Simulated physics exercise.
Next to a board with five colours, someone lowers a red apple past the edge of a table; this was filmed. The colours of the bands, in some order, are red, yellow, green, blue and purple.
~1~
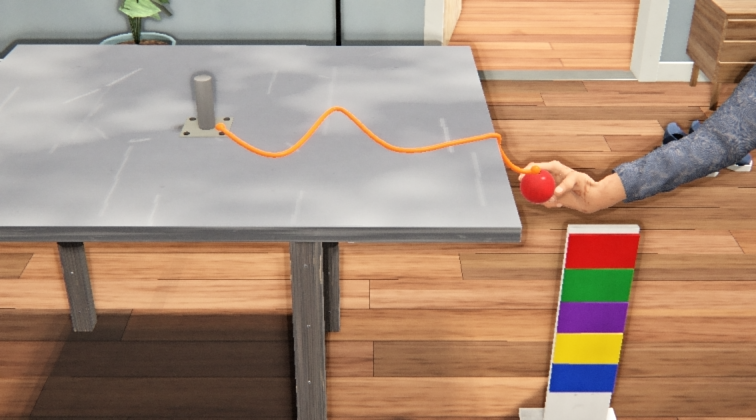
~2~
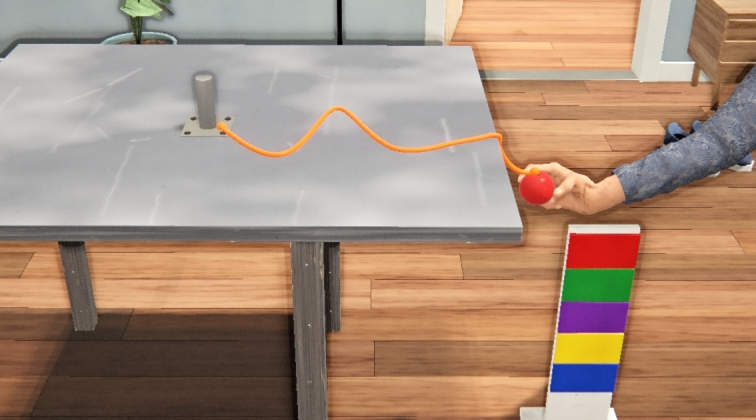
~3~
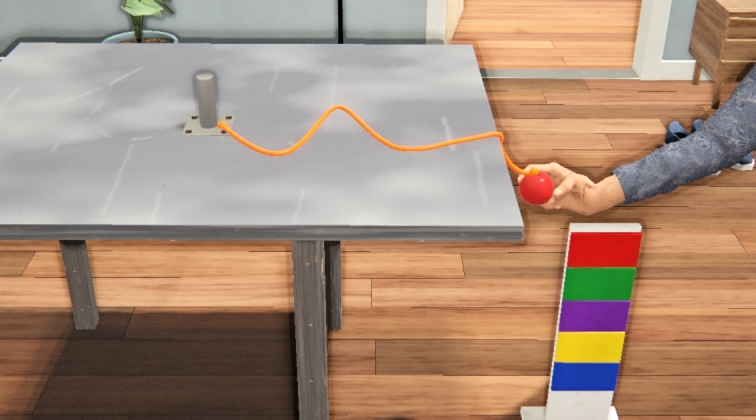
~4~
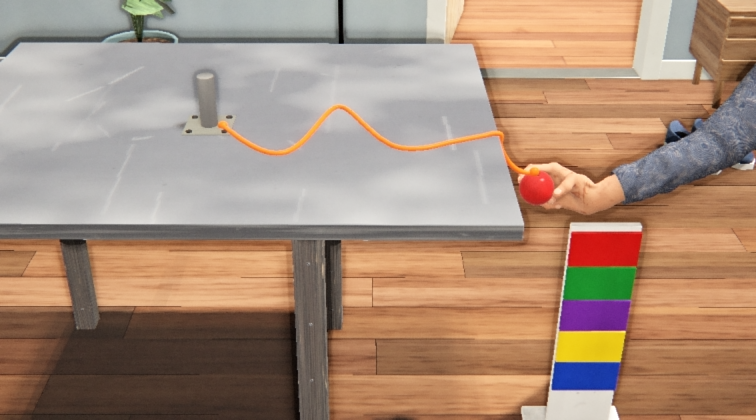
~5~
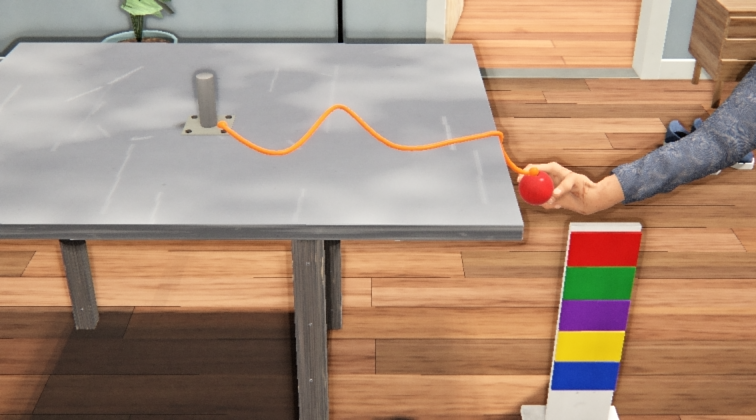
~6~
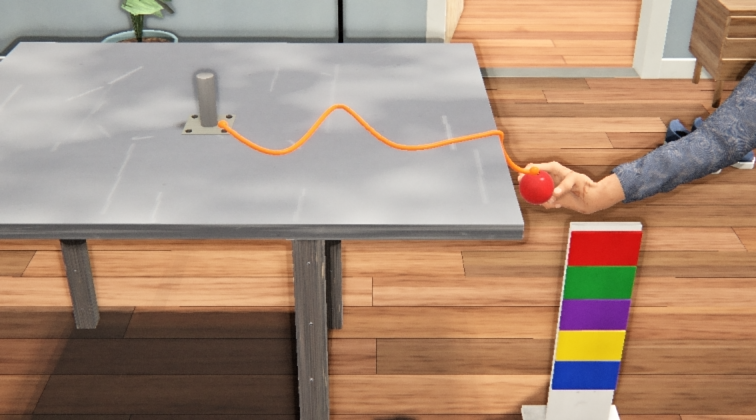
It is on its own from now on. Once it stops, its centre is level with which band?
The yellow band.
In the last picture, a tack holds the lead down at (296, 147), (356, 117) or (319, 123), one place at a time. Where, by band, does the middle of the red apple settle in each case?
Purple, then red, then green.
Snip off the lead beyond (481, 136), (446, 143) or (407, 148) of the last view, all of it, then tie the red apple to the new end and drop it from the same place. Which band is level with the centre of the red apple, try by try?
In that order: Green; red; above them all.
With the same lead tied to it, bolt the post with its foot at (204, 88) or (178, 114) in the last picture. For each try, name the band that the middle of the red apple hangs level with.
In turn, purple and then purple.
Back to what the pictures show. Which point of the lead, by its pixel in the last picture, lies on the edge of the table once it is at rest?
About (366, 126).
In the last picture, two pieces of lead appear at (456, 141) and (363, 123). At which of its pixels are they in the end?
The first settles around (490, 240), the second around (494, 132).
Soon after, apple near (518, 285); level with green.
Then, apple near (474, 337); level with yellow.
Further on, apple near (485, 341); level with yellow.
At rest, apple near (482, 341); level with yellow. At yellow.
